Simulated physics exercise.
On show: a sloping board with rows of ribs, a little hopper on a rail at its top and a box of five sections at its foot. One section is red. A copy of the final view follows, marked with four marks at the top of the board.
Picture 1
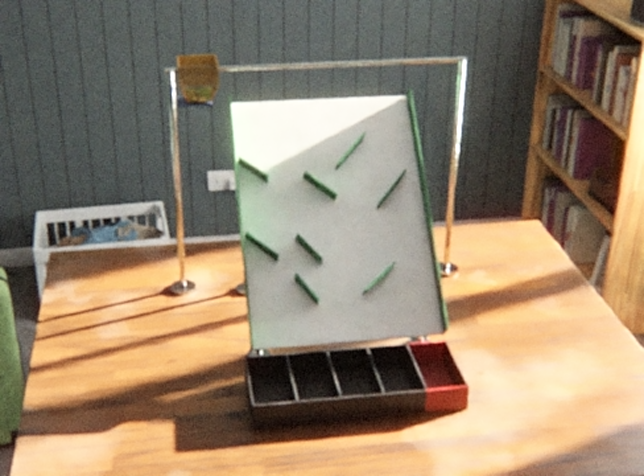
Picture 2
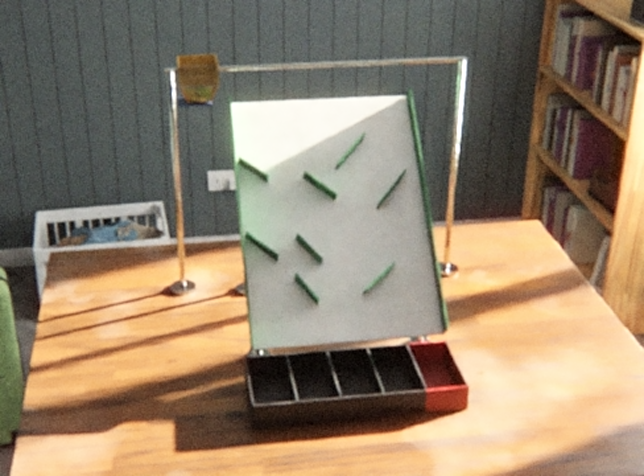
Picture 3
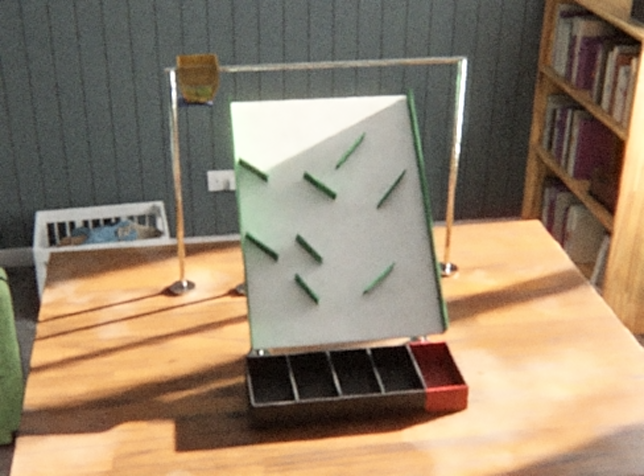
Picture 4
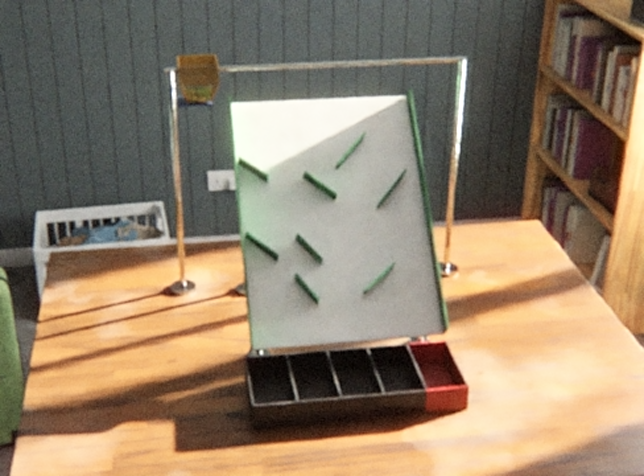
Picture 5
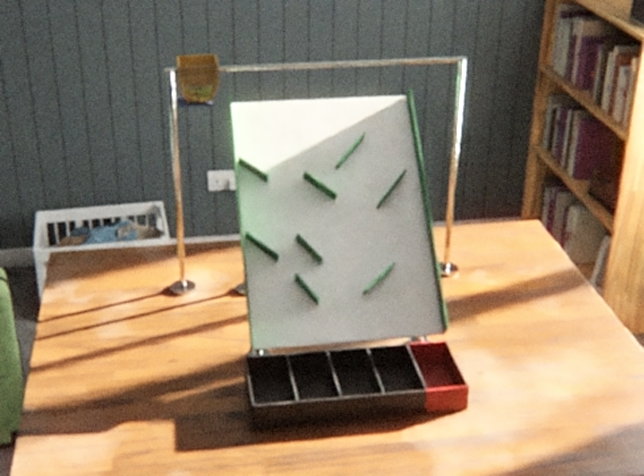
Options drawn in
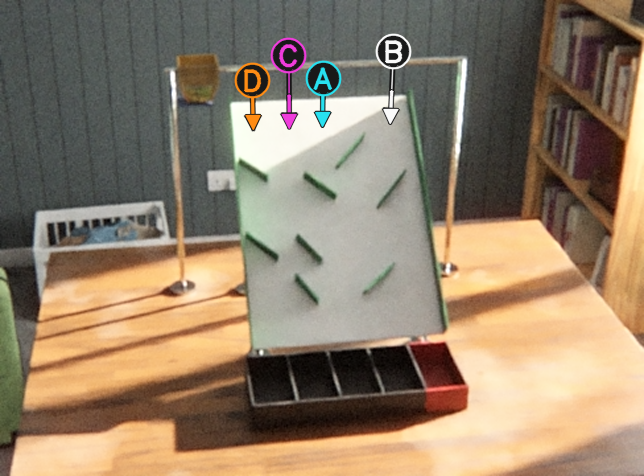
A sloping white board with green ribs standing above a five-section box with one red section, nothing visibly moving.
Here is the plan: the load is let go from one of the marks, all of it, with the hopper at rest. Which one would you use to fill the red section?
I would pick mark B.
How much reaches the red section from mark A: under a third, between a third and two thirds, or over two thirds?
Under a third.
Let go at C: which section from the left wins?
It is the third one.
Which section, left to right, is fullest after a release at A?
It is the third one.
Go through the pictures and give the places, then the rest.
The first frame shows hopper near (199, 93), dried peas, door shut.
The second frame shows ribs (239, 157) to (269, 176), (338, 164) to (365, 132), (305, 171) to (337, 195).
The third frame shows ribs (379, 203) to (406, 169), (246, 232) to (279, 256), (297, 234) to (322, 259).
The fourth frame shows ribs (296, 274) to (319, 300), (365, 290) to (395, 263).
The fifth frame shows red section near (447, 398), number 5 of 5 from the left.
On the marked copy, mark A meets the board at (322, 121); mark B meets the board at (390, 118); mark C meets the board at (289, 123); mark D meets the board at (253, 124).
With A, a small share in the red section, all but a few in other sections.
With B, close to a third in the red section, close to half in other sections, only a few outside the box.
With C, a small share in the red section, all but a few in other sections.
With D, none at all in the red section, all but a few in other sections, only a few outside the box.
